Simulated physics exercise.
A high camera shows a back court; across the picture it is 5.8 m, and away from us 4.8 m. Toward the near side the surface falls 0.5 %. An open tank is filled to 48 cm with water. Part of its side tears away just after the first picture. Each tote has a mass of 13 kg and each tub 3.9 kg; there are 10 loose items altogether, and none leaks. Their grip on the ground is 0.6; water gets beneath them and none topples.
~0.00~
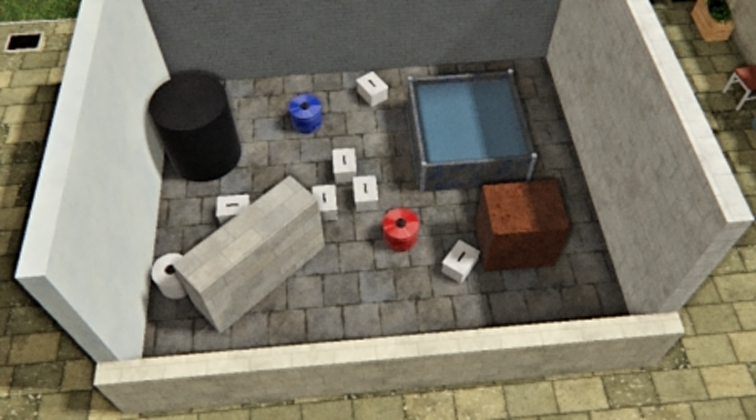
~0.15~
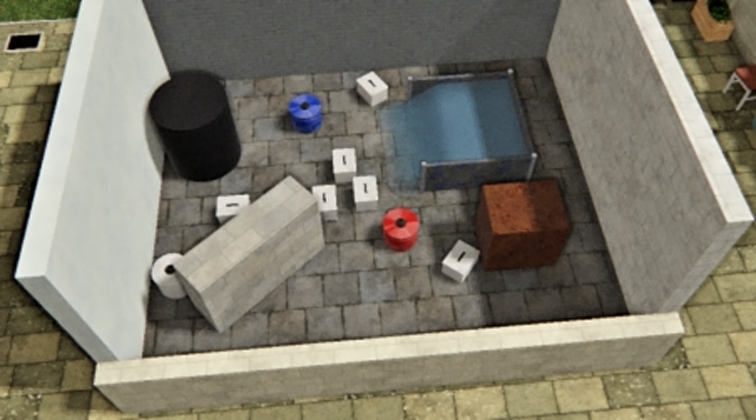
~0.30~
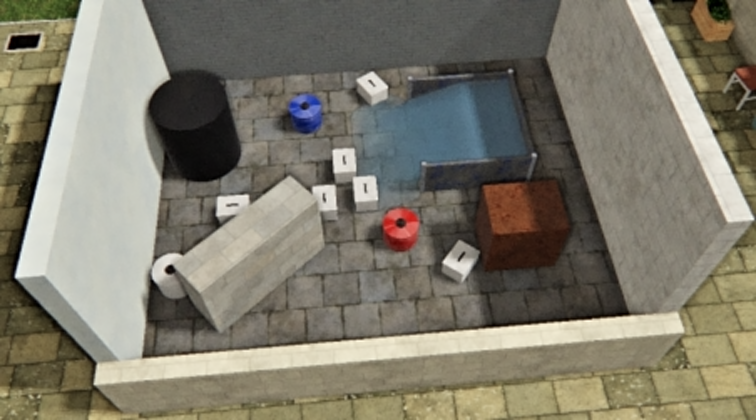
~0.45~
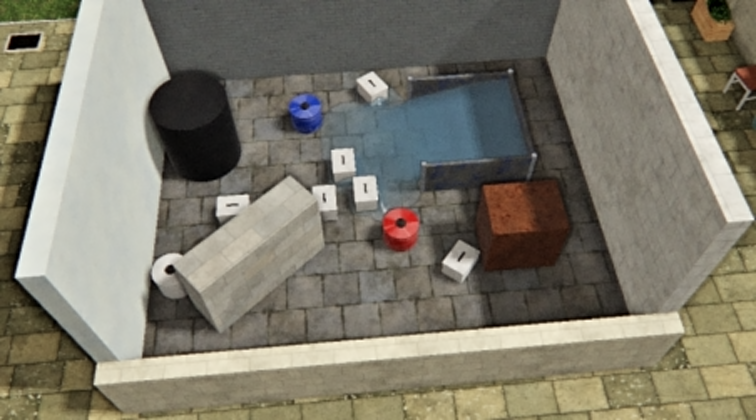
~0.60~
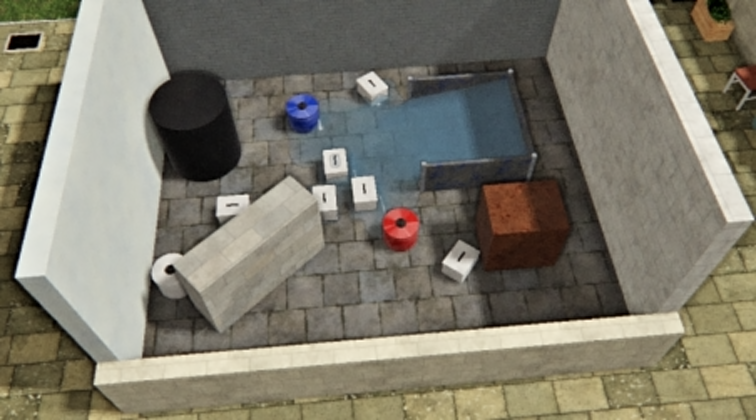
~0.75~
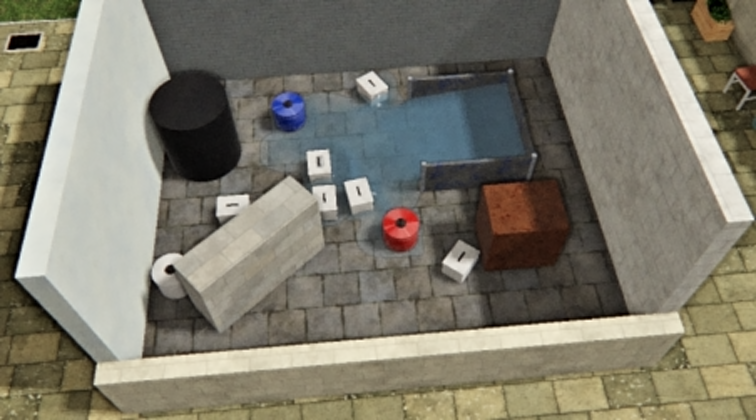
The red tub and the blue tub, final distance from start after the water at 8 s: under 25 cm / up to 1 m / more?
Red tub - up to 1 m, blue tub - more than 1 m.
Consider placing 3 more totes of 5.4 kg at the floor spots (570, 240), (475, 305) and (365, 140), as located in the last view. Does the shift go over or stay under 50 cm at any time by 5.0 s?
Answers, first to last: Not exceeding, not exceeding, exceeding.
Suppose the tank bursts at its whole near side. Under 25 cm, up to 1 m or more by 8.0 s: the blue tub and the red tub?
Blue tub: Roughly where it was; red tub: Washed well away.
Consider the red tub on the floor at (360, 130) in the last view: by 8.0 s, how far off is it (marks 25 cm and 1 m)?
By that time it covers a moderate distance.
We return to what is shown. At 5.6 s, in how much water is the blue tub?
Depth approx. 7 cm.
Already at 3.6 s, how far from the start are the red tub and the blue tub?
About 20 and 150 cm by then.
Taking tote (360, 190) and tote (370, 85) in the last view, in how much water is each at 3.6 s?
Roughly 3 and 2 cm.
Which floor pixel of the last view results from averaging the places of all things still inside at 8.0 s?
Centred roughly on (350, 218).
After 1.6 s the red tub is near (410, 232), 0.2 m from its start, aground; the blue tub is near (203, 94), 1.5 m from its start, afloat; 1 afloat.
After 3.6 s the red tub is near (410, 232), 0.2 m from its start, aground; the blue tub is near (183, 92), 1.7 m from its start, afloat; 4 afloat.
After 5.6 s the red tub is near (410, 232), 0.2 m from its start, aground; the blue tub is near (296, 107), 0.1 m from its start, afloat; 3 afloat.
After 8.0 s the red tub is near (427, 241), 0.4 m from its start, afloat; the blue tub is near (454, 106), 2.1 m from its start, afloat; 4 afloat.
